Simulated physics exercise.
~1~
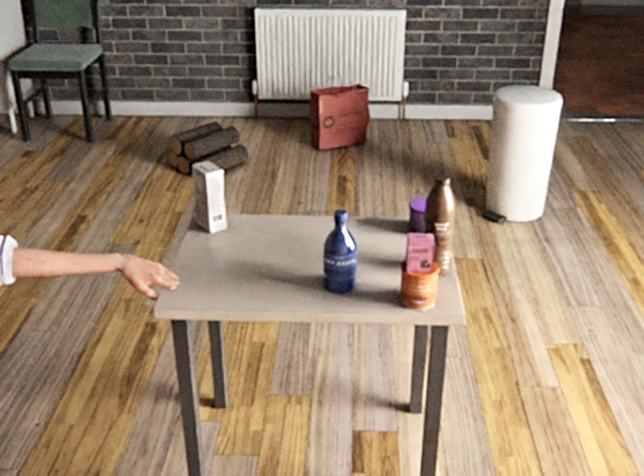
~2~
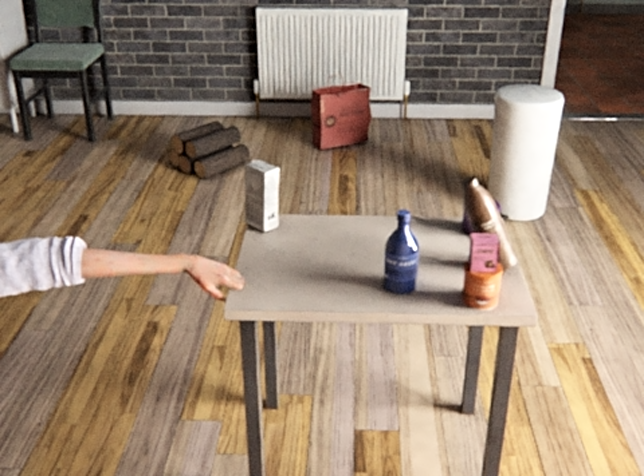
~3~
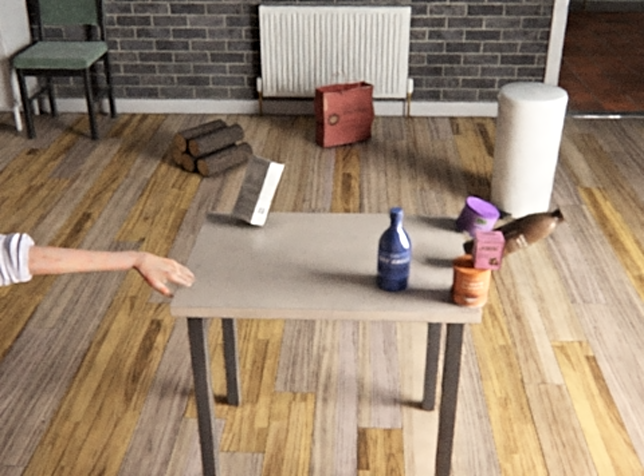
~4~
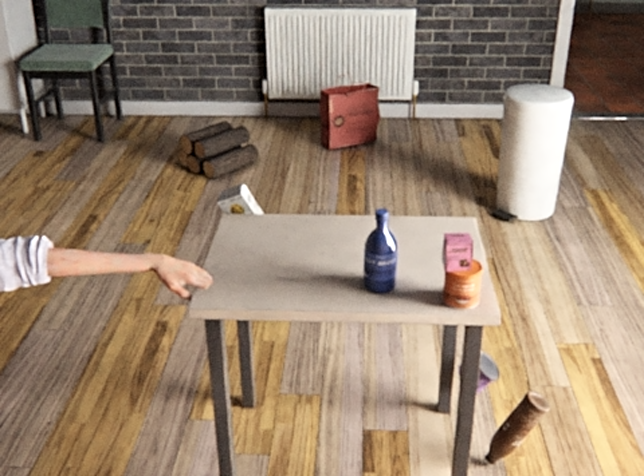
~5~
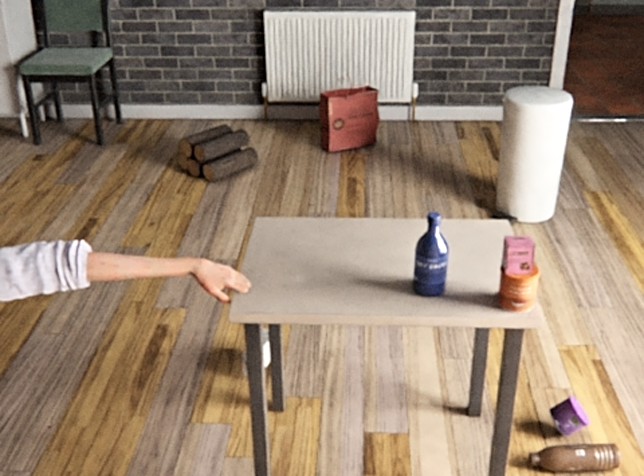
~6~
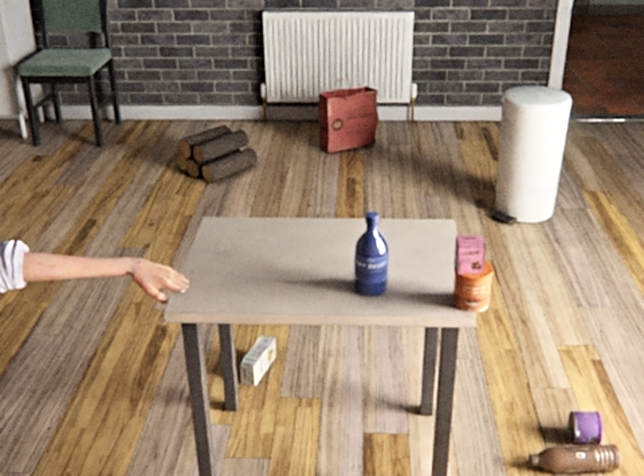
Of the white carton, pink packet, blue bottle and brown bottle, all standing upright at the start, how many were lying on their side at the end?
Two of them were lying on their side, the white carton and the brown bottle, both down on the floor.
